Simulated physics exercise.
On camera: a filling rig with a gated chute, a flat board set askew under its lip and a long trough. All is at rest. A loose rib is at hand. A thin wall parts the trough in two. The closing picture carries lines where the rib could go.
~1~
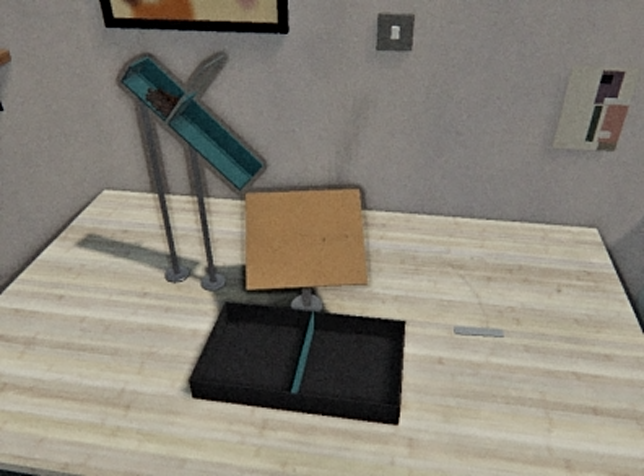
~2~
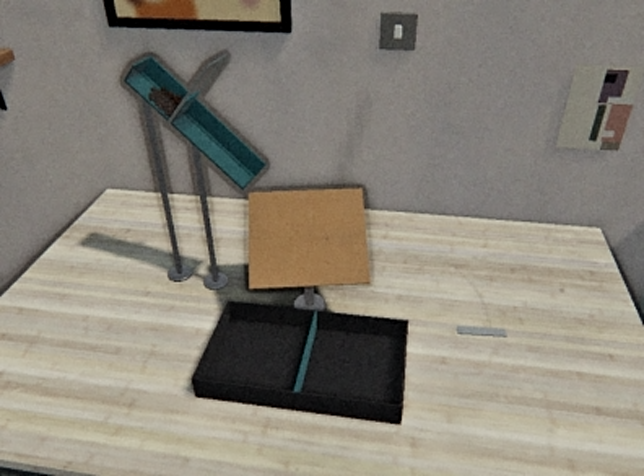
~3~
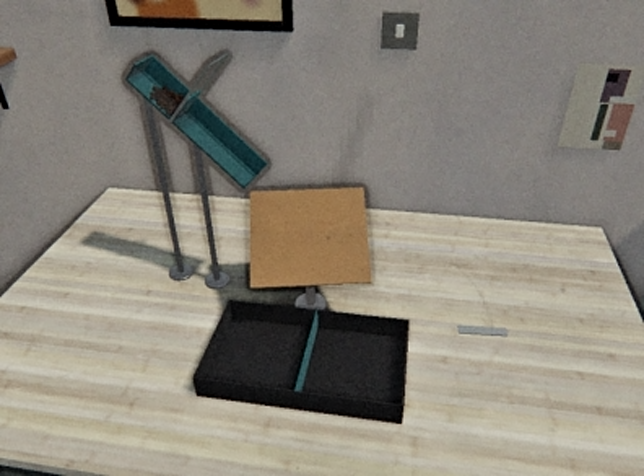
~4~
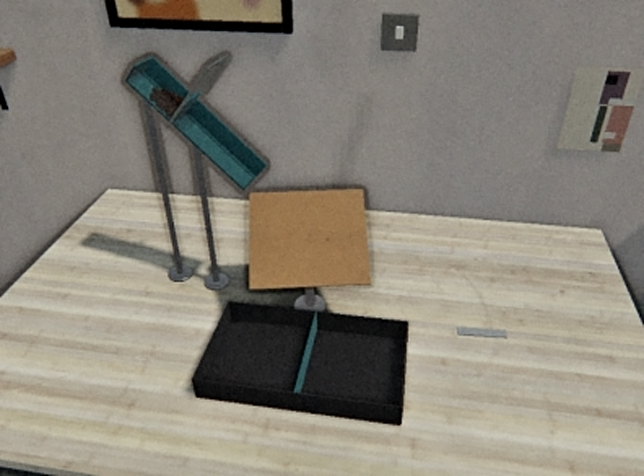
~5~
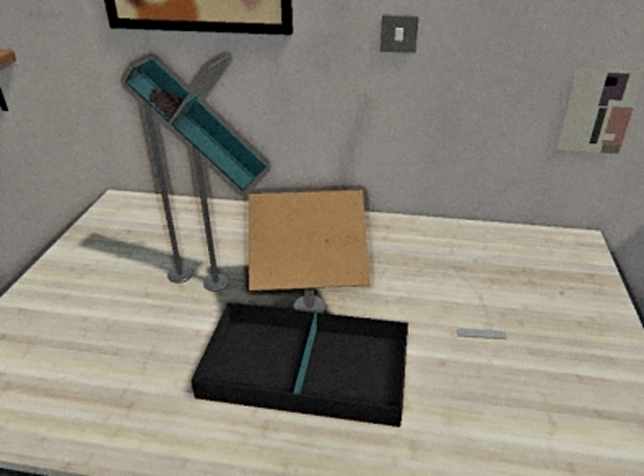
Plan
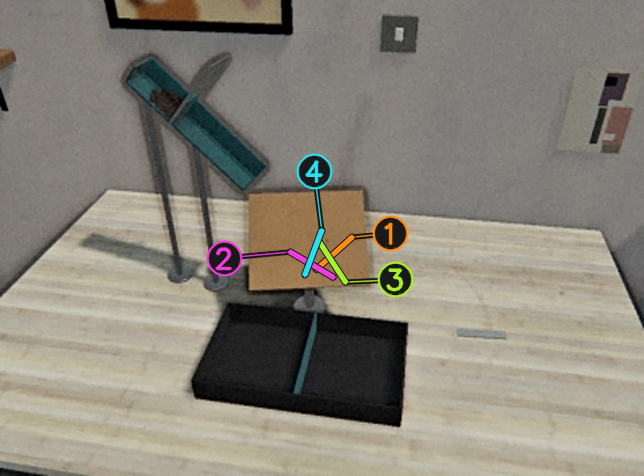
A pale wood-plank tabletop against a grey wall is seen from the front and slightly above, with part of a framed print, a switch plate and a poster behind it. A teal chute holding a small brown load slants down to the right on two grey posts at left, above a tilted tan board, a black tray with a teal divider, and a small grey strip at right. Everything on the table stays still, while the view shifts very slightly.
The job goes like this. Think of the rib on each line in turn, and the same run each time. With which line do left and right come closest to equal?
The best line is 1.
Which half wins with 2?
Right.
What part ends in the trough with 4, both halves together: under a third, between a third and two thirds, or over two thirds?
It is over two thirds.
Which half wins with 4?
Left.
On the marked copy, line 1 from (352, 237) to (316, 269); line 2 from (290, 251) to (333, 277); line 3 from (318, 241) to (345, 282); line 4 from (321, 230) to (304, 274).
If 1 is chosen, of what is caught, about half in the left half, about half in the right.
If 2 is chosen, of what is caught, a stray few in the left half, nearly all in the right.
If 3 is chosen, of what is caught, a small part in the left half, nearly all in the right.
If 4 is chosen, of what is caught, most in the left half, a small part in the right.
